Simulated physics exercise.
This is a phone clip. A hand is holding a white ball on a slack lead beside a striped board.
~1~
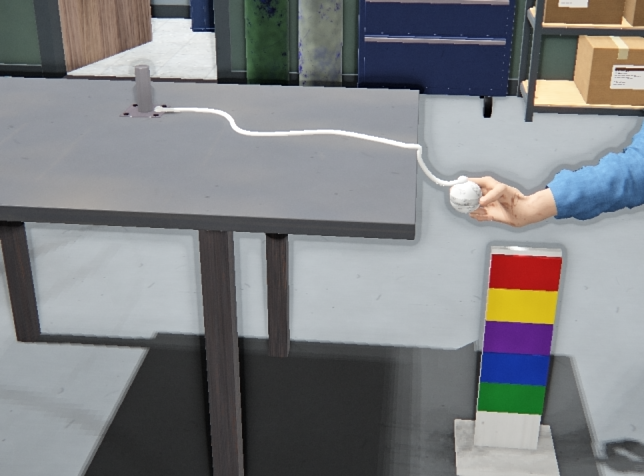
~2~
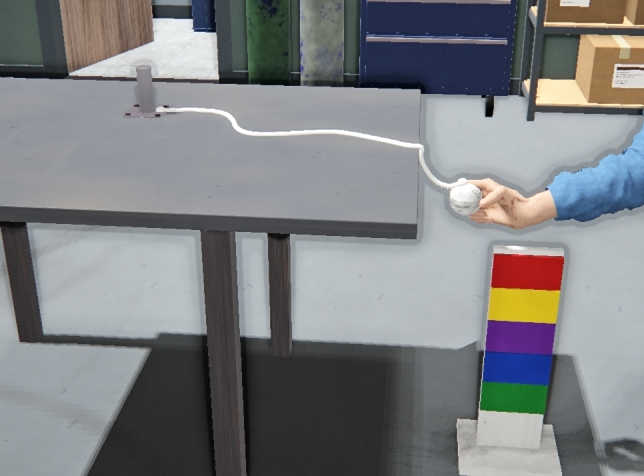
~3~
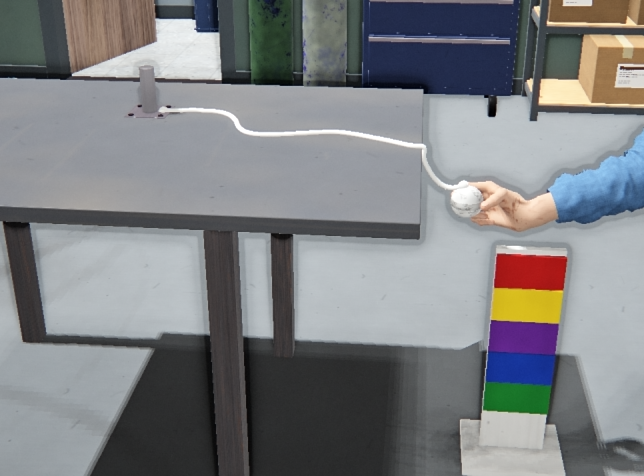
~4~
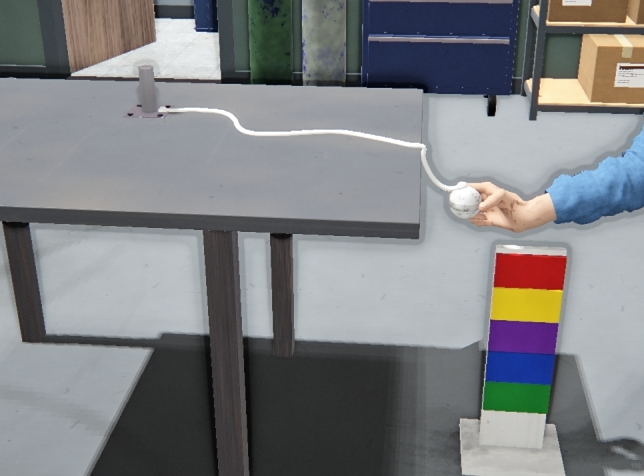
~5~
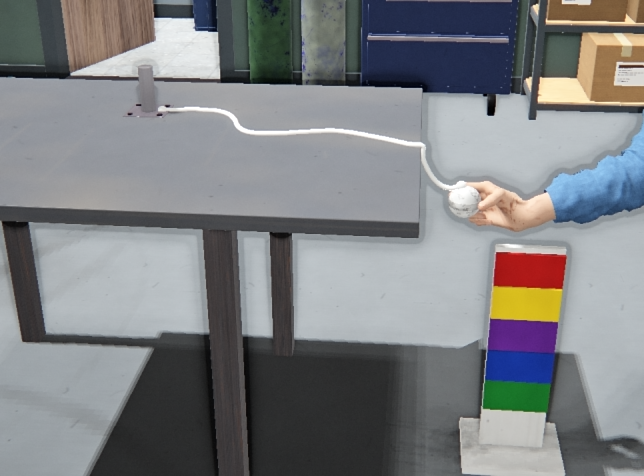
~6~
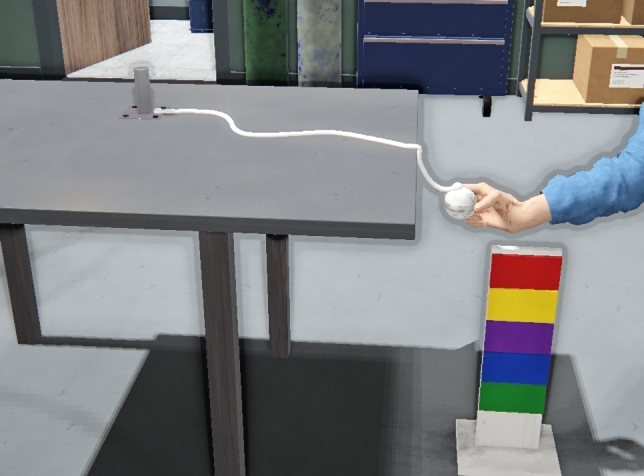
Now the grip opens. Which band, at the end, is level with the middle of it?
The middle is level with red.
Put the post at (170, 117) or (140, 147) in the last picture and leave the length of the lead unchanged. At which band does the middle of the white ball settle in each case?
First try: Yellow; second try: Yellow.
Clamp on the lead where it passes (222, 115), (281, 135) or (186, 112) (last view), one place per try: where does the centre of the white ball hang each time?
Try one gives (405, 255), try two (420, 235), and try three (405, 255).
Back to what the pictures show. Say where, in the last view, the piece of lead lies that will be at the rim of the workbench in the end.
Look near (383, 141).
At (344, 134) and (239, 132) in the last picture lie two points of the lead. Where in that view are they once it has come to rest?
(376, 139) for the first, (274, 127) for the second.
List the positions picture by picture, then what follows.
The first picture shows white ball (466, 197); red (525, 274); yellow (522, 307); purple (518, 339); blue (515, 370); green (511, 400).
The second picture shows white ball (466, 199); lead through (190, 110) (234, 123) (274, 135) (347, 134) (407, 146).
The third picture shows white ball (467, 201).
The fourth picture shows white ball (465, 202); lead through (193, 110) (236, 122) (277, 135) (349, 133) (409, 145).
The fifth picture shows white ball (465, 202).
The sixth picture shows white ball (461, 203); lead through (188, 111) (232, 124) (272, 136) (345, 134) (405, 146).
Early on, ball near (439, 262); level with red.
Midway, ball near (391, 253); level with red.
Near the end, ball near (403, 260); level with red.
Finally, ball near (407, 260); level with red. The lead holds its middle at red.
